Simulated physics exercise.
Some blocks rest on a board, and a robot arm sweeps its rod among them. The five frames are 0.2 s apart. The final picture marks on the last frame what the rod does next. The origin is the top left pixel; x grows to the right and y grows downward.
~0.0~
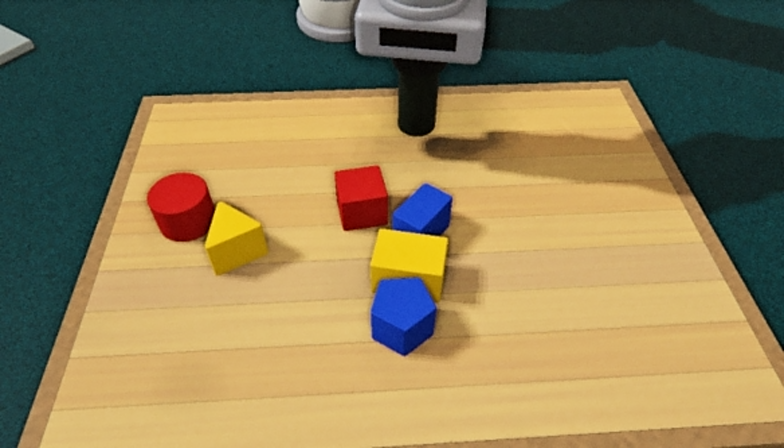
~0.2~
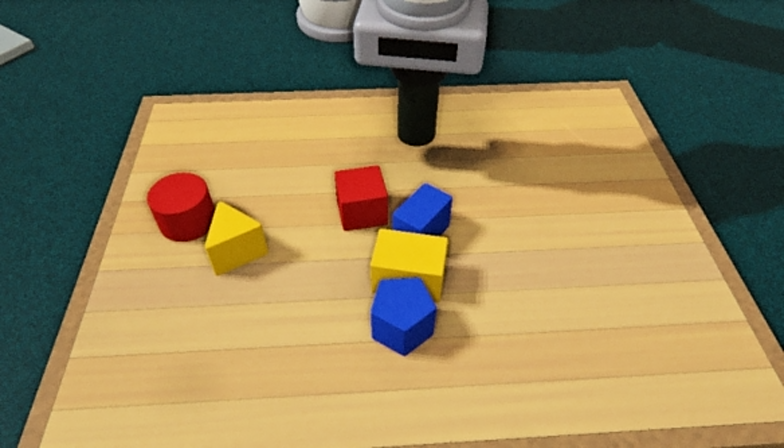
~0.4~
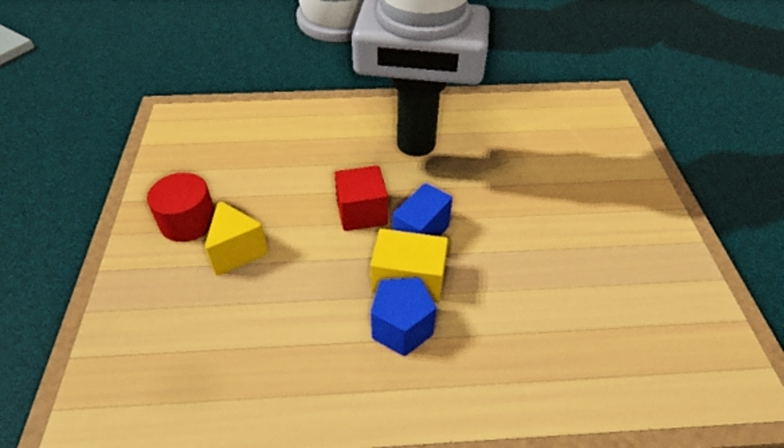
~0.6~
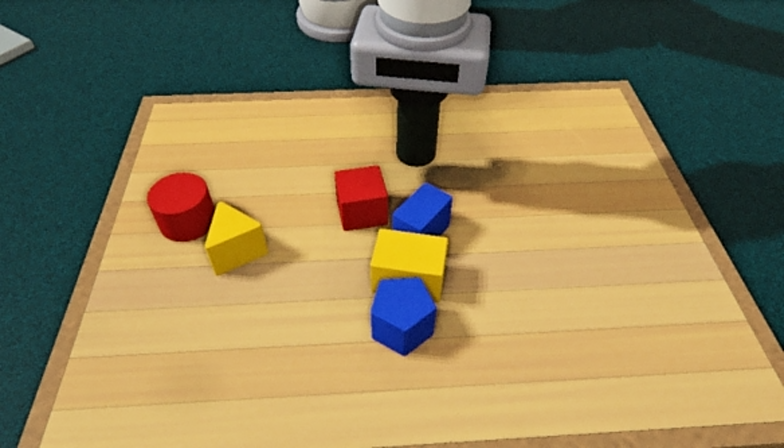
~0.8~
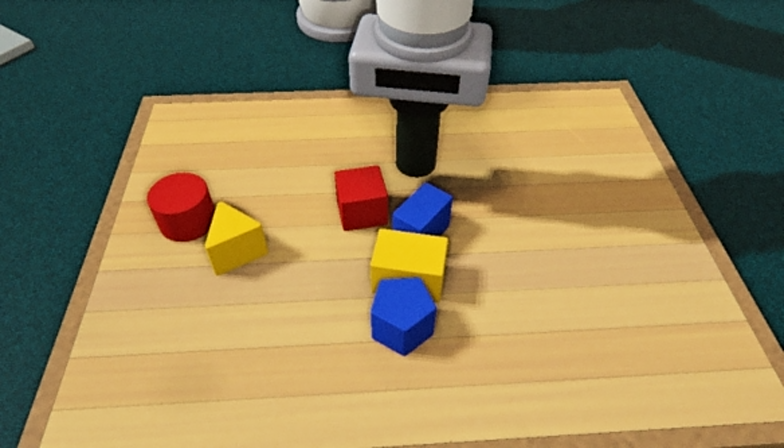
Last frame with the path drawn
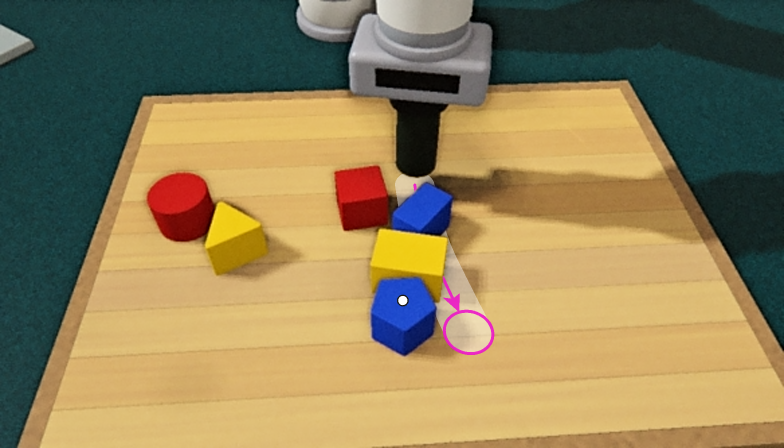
At the start, a robot arm holds a dark rod near the far edge of a wooden board, above scattered red, yellow and blue blocks. The rod then slides slowly a short way toward the viewer, drawing close to the small blue block behind the yellow oblong one, while every block stays still.
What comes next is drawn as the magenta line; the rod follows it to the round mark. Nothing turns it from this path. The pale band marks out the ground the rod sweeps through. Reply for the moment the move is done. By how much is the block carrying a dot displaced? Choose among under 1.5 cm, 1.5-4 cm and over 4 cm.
Shift: Over 4 cm.
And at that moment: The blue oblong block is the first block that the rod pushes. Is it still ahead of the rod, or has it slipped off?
I'd say it is still being pushed.
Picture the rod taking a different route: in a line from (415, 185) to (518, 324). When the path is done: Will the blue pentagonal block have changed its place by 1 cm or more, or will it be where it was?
At the end, its place is different.
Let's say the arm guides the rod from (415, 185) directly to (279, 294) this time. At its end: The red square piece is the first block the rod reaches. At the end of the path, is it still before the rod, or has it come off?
I think it loses its spot in front.
The drawn path runs from (415, 185) over (431, 252) to (469, 332); the dot is on the blue pentagonal block.
What follows on the original path. One third of the way, rod (425, 208); blue pentagonal block (402, 308); yellow oblong block (406, 264); blue oblong block (438, 230), turned 55° clockwise.
Two thirds of the way, rod (445, 258); blue pentagonal block (379, 361), turned 25° clockwise; yellow oblong block (403, 315); blue oblong block (452, 289), turned 75° clockwise.
At the end, rod (472, 313); red square piece not moved; blue pentagonal block (353, 393), turned 55° clockwise; yellow oblong block (402, 359), turned 40° clockwise; blue oblong block (465, 355), turned 100° clockwise.
